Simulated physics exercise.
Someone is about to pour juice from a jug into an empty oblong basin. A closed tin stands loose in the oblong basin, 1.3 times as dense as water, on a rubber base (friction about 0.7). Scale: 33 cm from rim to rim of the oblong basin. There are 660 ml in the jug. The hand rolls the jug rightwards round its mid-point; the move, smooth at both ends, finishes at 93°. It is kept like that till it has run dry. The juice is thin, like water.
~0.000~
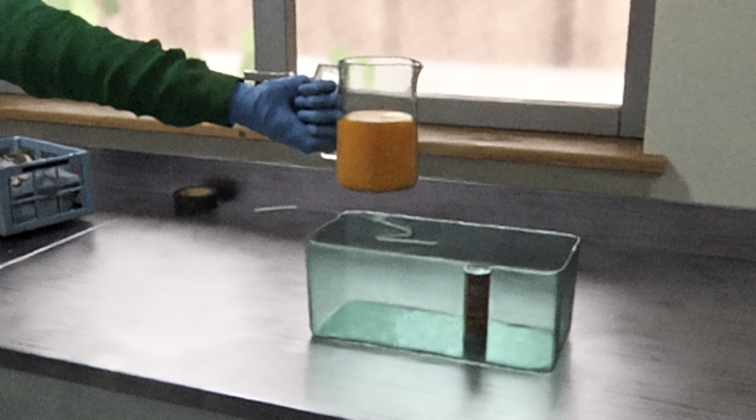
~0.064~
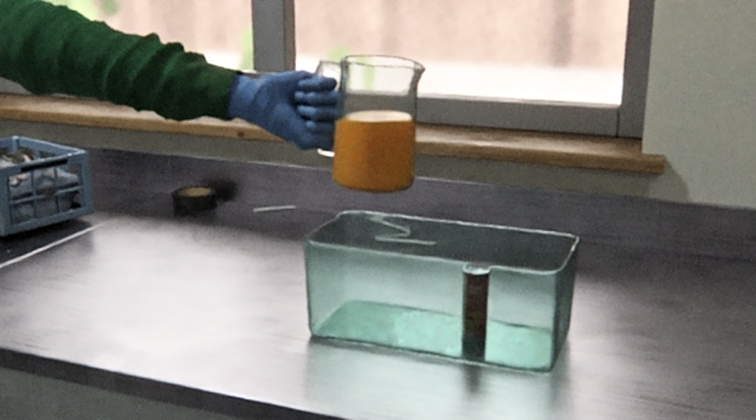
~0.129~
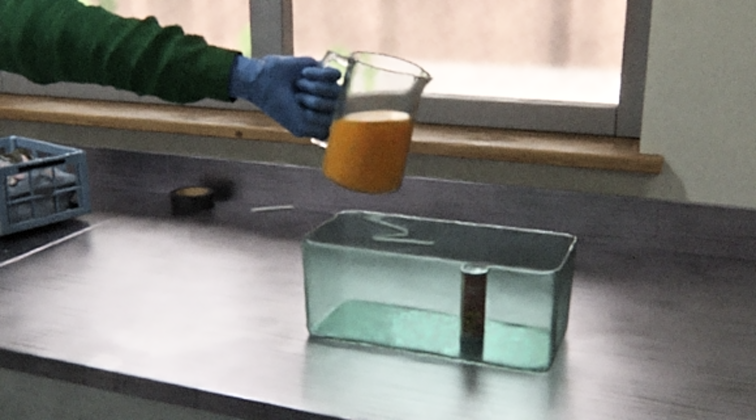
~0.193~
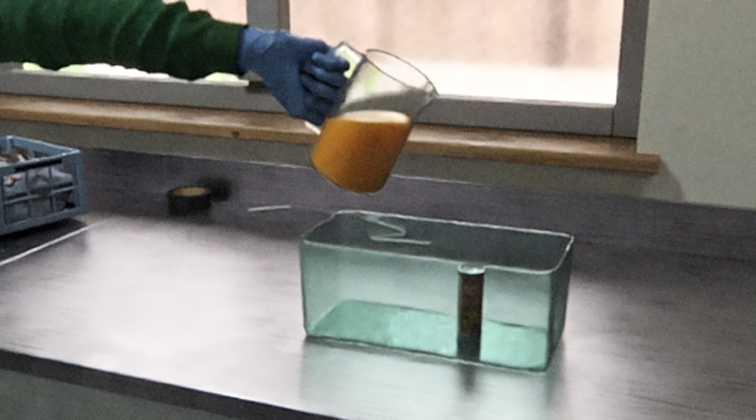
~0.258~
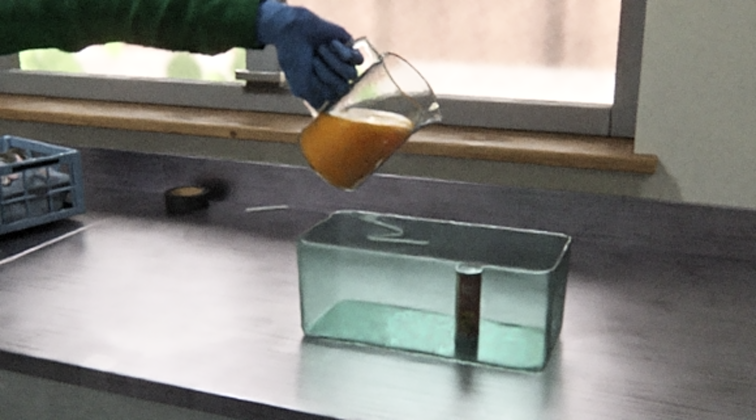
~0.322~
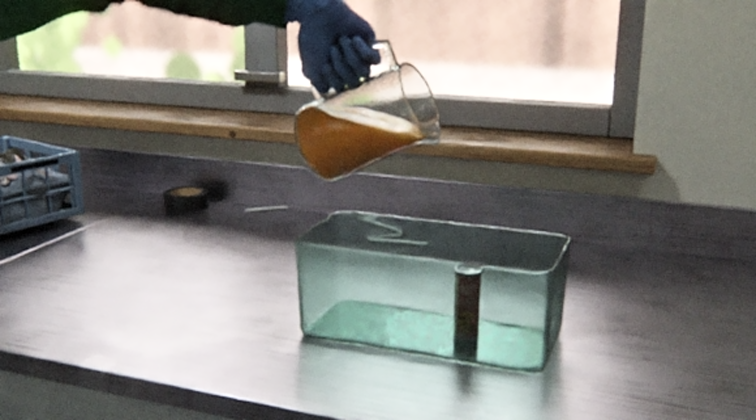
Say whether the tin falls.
It remains upright.
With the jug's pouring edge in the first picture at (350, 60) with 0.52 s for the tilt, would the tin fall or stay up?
Then it keeps standing.
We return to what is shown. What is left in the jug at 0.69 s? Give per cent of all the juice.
Some 48 per cent.
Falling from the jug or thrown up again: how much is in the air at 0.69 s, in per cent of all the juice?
Near 24 in a hundred.
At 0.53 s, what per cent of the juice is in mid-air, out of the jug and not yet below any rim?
About 18 per cent.
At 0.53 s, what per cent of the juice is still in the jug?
About 80 per cent.
By 0.53 s the tilt is 93° and 80 per cent is still to pour; the tin stands where it began.
By 0.69 s the tilt is 93° and 48 per cent is still to pour; the tin stands where it began.
By 0.85 s the tilt is 93° and 29 per cent is still to pour; the tin stands where it began.
By 1.02 s the tilt is 93° and 19 per cent is still to pour; the tin stands where it began.
At rest the tin stands where it began.
